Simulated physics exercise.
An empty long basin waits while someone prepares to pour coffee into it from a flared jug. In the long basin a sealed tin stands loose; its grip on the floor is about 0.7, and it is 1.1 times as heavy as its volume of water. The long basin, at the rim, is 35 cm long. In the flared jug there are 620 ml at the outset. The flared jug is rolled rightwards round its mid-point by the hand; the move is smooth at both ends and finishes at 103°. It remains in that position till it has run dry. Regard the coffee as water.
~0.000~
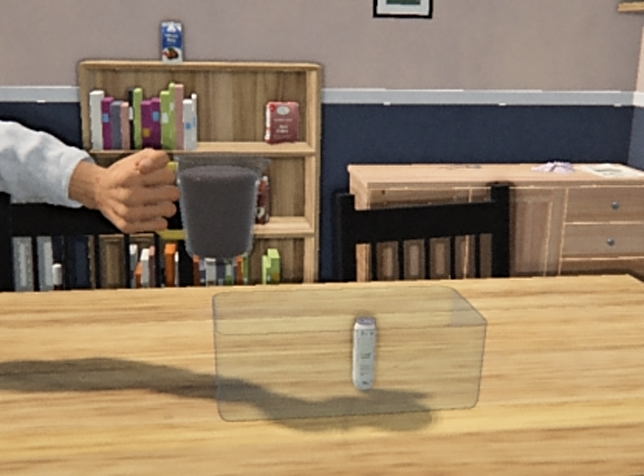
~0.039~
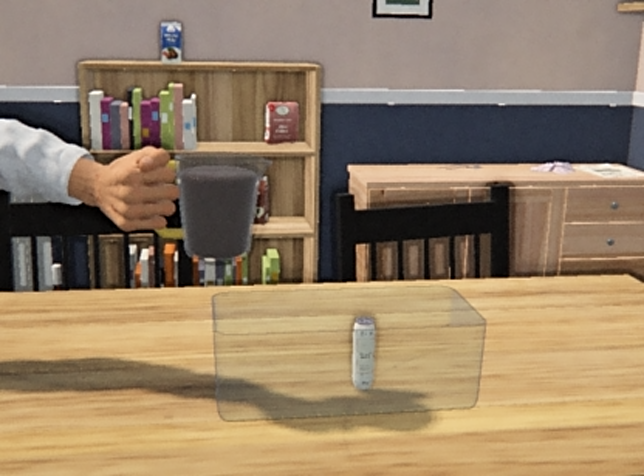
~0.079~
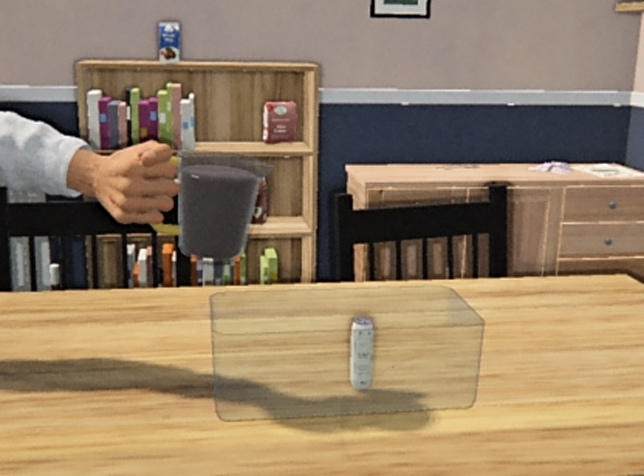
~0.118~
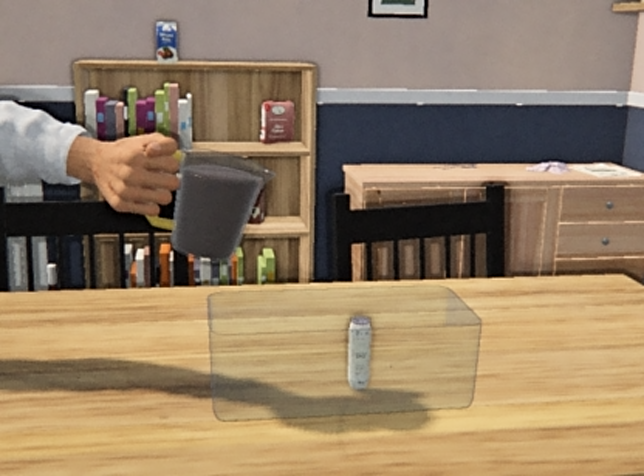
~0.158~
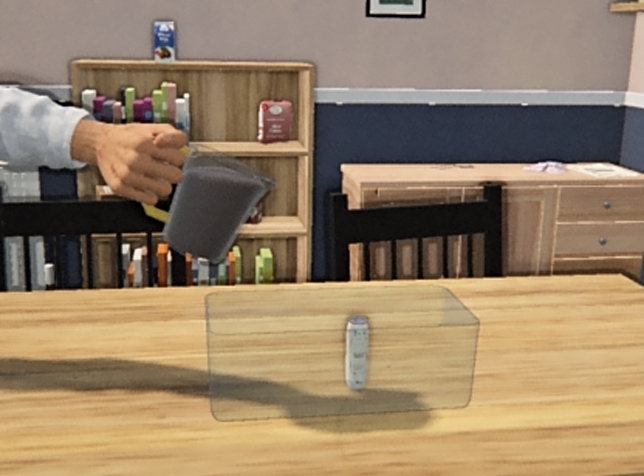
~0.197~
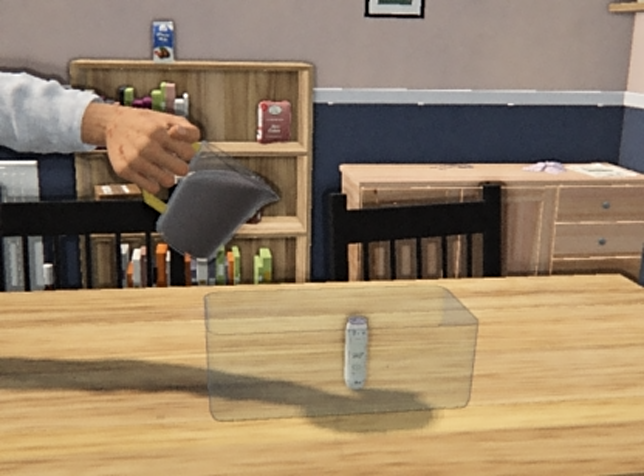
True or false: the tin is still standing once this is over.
True.
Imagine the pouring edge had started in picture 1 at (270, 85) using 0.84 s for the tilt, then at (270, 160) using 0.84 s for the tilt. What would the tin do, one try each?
In the first try it comes down; in the second it remains standing.
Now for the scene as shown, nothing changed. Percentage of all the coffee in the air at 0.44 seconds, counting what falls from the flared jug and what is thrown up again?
Roughly 30 percent.
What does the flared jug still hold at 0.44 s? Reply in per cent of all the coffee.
Roughly 50 per cent.
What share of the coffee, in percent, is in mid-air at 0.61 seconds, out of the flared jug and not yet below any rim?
Close to 18 %.
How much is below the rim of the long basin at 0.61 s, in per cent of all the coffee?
Around 70 parts in a hundred.
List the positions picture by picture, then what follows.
In the first frame, it leans 0°; its right rim is at (271, 160); the coffee meets the walls at (179, 173) and (258, 172); the long basin's rim runs from (214, 314) to (469, 305); the tin's top is at (365, 324).
In the second frame, it leans 2°; its right rim is at (272, 161); the coffee meets the walls at (179, 172) and (257, 173).
In the third frame, it leans 7°; its right rim is at (273, 166); the coffee meets the walls at (180, 170) and (258, 175).
In the fourth frame, it leans 14°; its right rim is at (276, 173); the coffee meets the walls at (182, 169) and (260, 178).
In the fifth frame, it leans 24°; its right rim is at (278, 184); the coffee meets the walls at (180, 185) and (266, 181).
In the sixth frame, it leans 36°; its right rim is at (280, 198); the coffee meets the walls at (174, 193) and (270, 187).
Then, 0.44 s in, the tilt is 100° and 50 per cent is still to pour; the tin stands where it began.
Then, 0.61 s in, the tilt is 103° and 13 per cent is still to pour; the tin stands where it began.
Then, 0.79 s in, the tilt is 103° and 2 per cent is still to pour; the tin stands where it began.
Then, 0.99 s in, the tilt is 103° and 0 per cent is still to pour; the tin stands where it began.
Finally, the tin stands where it began.
